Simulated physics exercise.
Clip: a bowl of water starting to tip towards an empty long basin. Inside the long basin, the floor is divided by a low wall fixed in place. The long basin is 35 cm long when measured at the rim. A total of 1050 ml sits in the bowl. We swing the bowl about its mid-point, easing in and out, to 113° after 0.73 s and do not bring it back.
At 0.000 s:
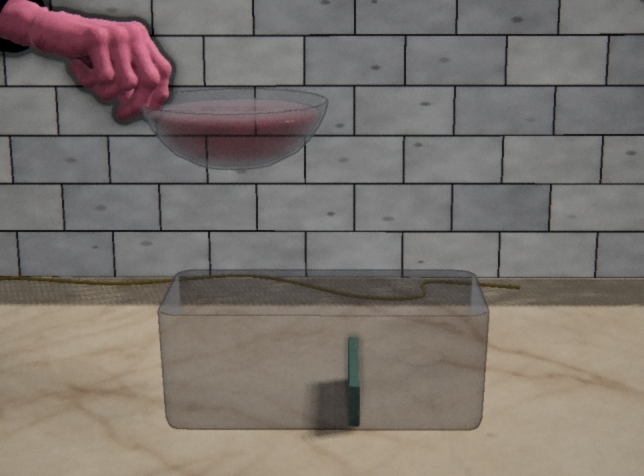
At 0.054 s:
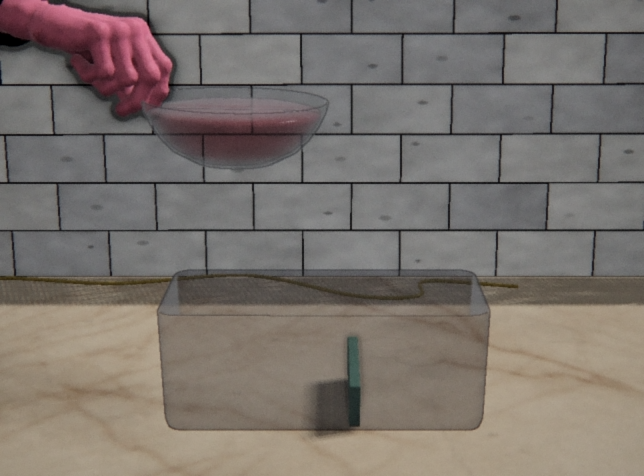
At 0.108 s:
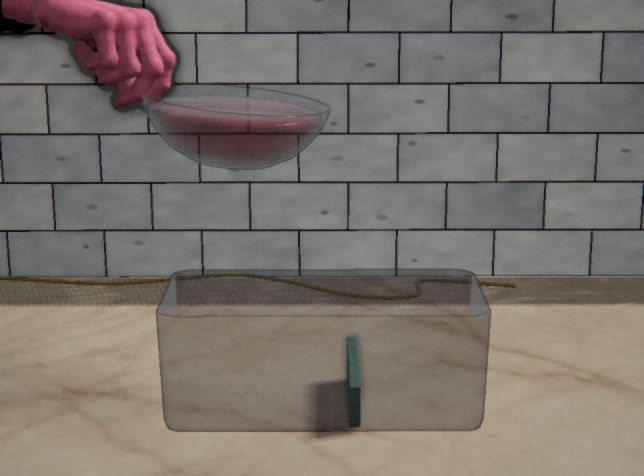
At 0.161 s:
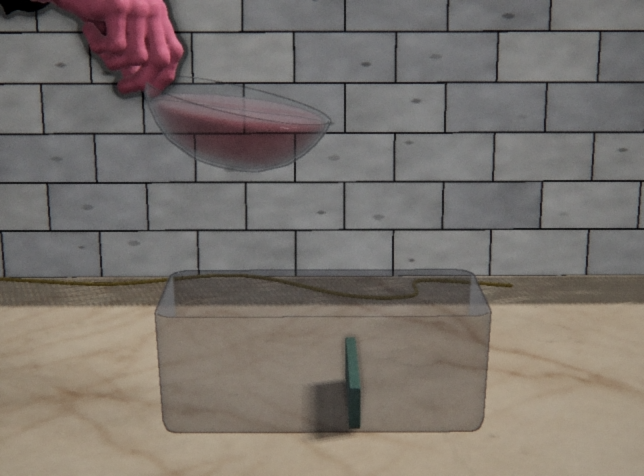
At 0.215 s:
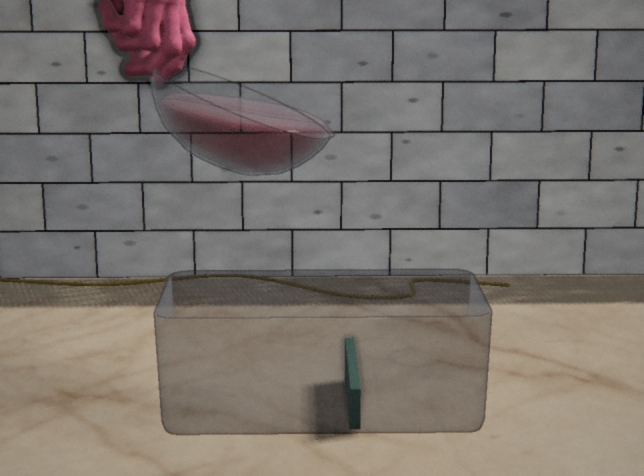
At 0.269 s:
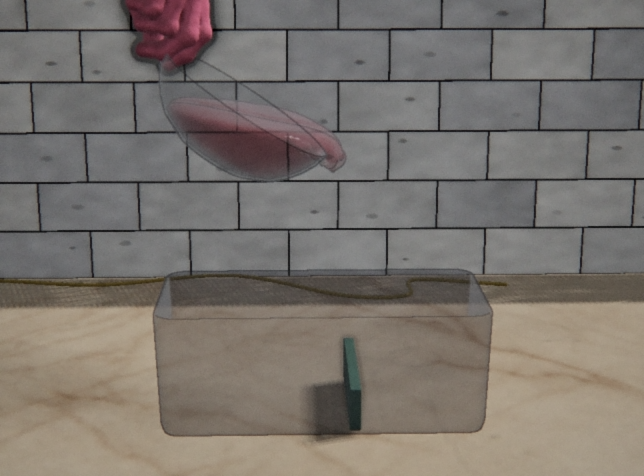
A hand tilts a clear bowl rightward until pinkish liquid begins slipping over its edge.
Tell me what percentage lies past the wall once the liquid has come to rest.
Some 54 per cent.
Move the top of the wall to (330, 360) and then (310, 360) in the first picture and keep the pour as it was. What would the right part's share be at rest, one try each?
One try each: Around 70 percent and then around 75 percent.
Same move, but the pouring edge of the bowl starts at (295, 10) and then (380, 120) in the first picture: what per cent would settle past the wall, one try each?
Some 50 and 65 per cent, in that order.
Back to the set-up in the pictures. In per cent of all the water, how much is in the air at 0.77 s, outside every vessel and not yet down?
About 26 percent.
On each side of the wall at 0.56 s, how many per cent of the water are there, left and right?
Roughly 5 sits left and 66 sits right.
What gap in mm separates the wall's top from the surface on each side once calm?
Looks like roughly 34 mm on the left and roughly 20 mm on the right.
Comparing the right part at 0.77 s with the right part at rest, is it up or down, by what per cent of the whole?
A gain, roughly 5.
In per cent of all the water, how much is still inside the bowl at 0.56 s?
Some 1 % of it is still there.
Then, 0.56 s in, the tilt is 98° and 1 per cent is still to pour, 5 is left of the wall and 65 right of it.
Then, 0.77 s in, the tilt is 113° and 0 per cent is still to pour, 23 is left of the wall and 49 right of it.
Then, 0.99 s in, the tilt is 113° and 0 per cent is still to pour, 31 is left of the wall and 63 right of it.
Then, 1.23 s in, the tilt is 113° and 0 per cent is still to pour, 39 is left of the wall and 55 right of it.
Finally, 40 per cent lies left of the wall, 54 right of it and 6 outside.
